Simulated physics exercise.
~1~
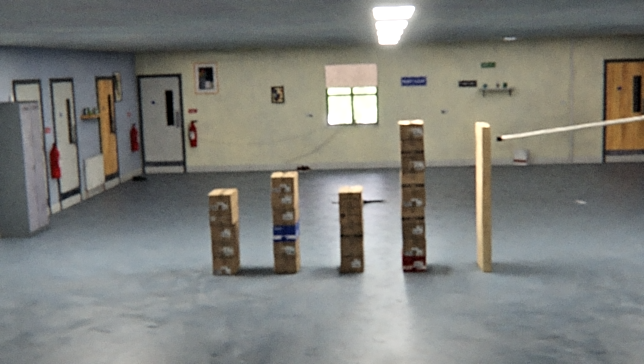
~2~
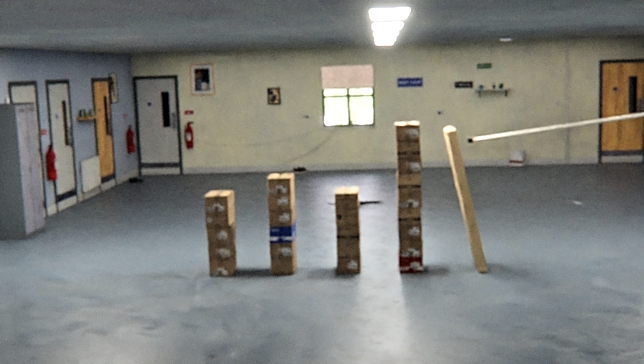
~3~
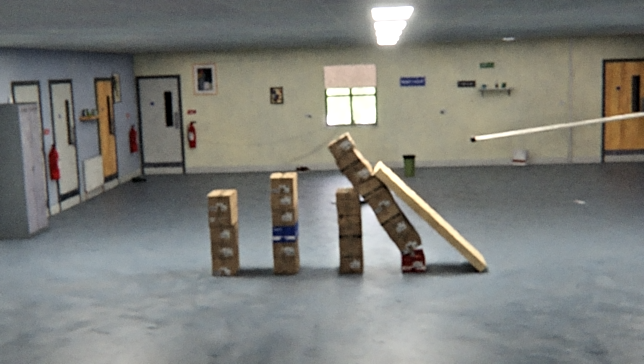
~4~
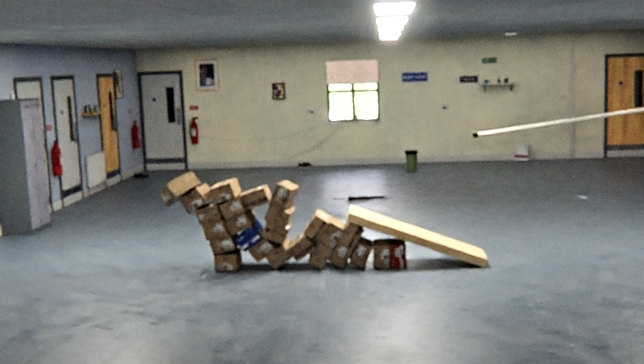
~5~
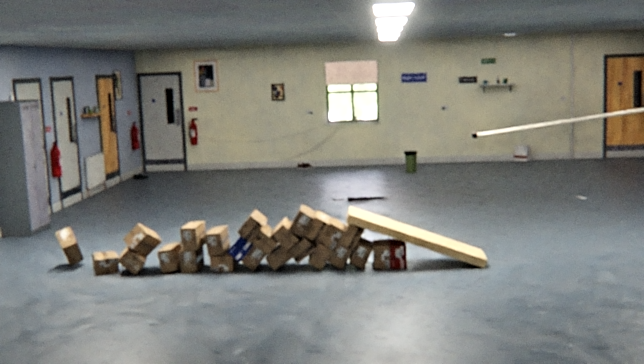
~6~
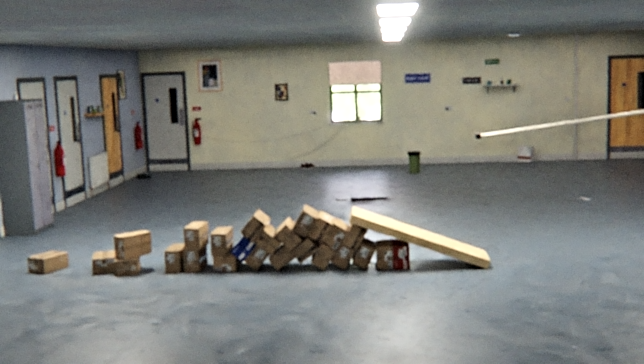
In a large hall with a grey floor, a pole pushed an upright wooden board leftward into a row of box stacks, which toppled one after another to the left, leaving a jumbled line of boxes with the board resting slanted against them.
